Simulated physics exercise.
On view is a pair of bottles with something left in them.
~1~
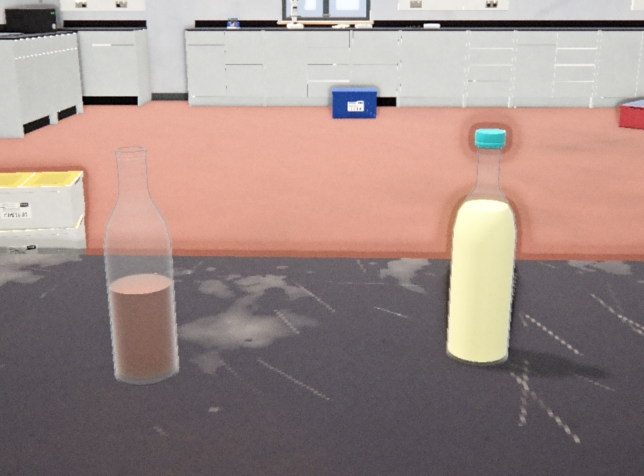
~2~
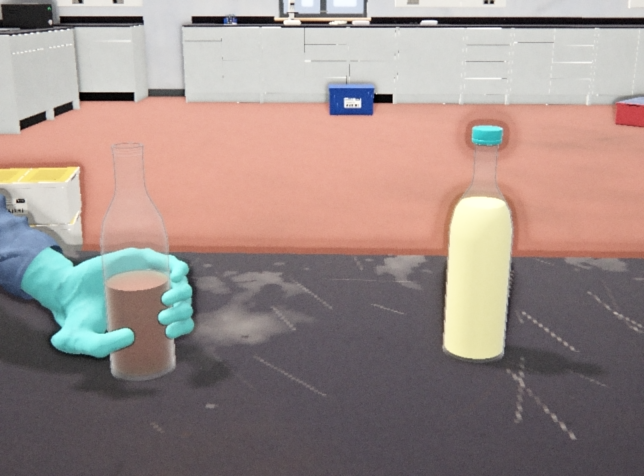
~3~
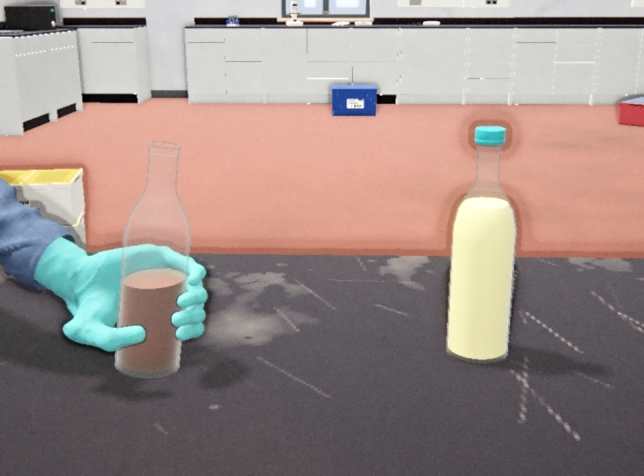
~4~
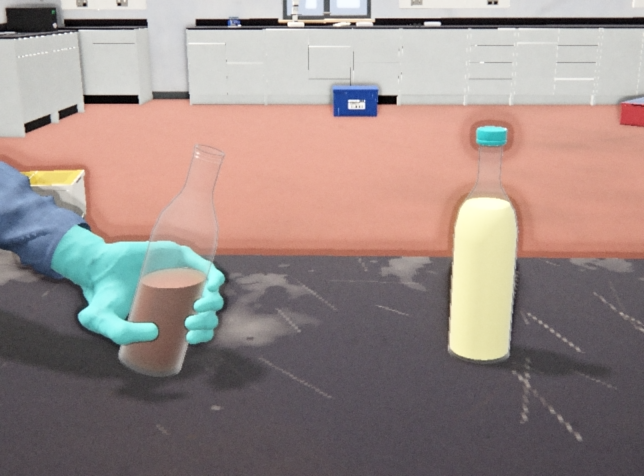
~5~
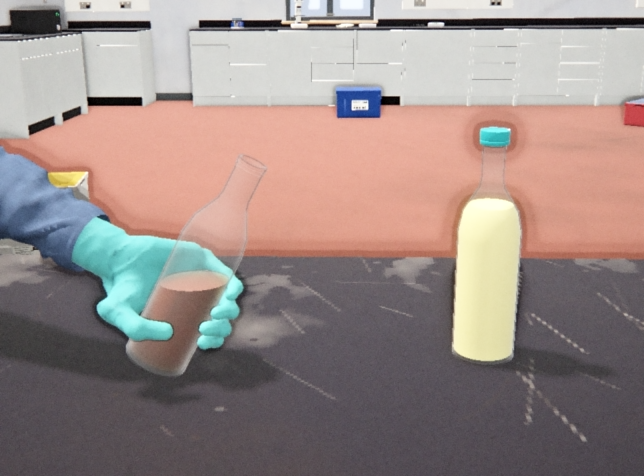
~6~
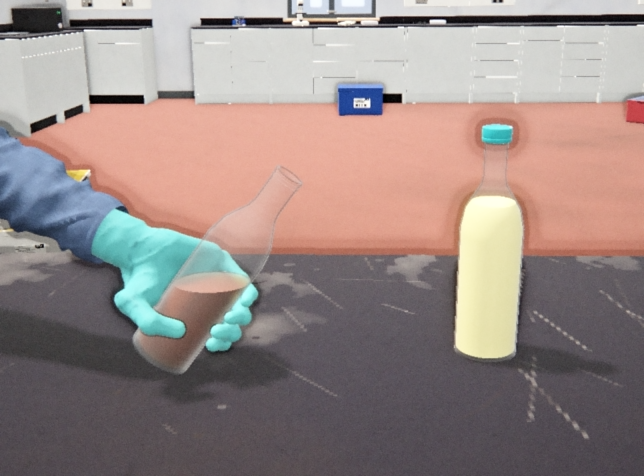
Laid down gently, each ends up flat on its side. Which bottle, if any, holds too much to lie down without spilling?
Left: Spills, right: Does not spill.
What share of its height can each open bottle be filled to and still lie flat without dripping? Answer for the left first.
Around 20 percent for the first, 24 percent for the second.
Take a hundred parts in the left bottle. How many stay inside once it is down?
Around 50 percent.
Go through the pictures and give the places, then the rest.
Both stand upright; left bottle (139, 262) about a third full, open; right bottle (484, 246) about two thirds full, capped, in the first frame.
A hand takes the left bottle; left bottle about a third full, surface at (137, 280); right bottle about two thirds full, surface at (483, 203), in the second frame.
The left bottle leans; left bottle (156, 257) about a third full; right bottle (484, 244) about two thirds full, in the third frame.
The left bottle leans; left bottle about a third full, surface at (173, 278); right bottle about two thirds full, surface at (488, 204), in the fourth frame.
The left bottle leans; left bottle (204, 261) tipped 30°; right bottle (489, 245) about two thirds full, in the fifth frame.
The left bottle leans; left bottle (225, 265) tipped 35°, open; right bottle about two thirds full, surface at (493, 202), capped, in the sixth frame.
Next, the left bottle is nearly down; left bottle, dry at the neck.
After that, the left bottle lies flat; left bottle, some has come out.
Finally, both lie flat; left bottle, some has come out; right bottle, dry at the neck.
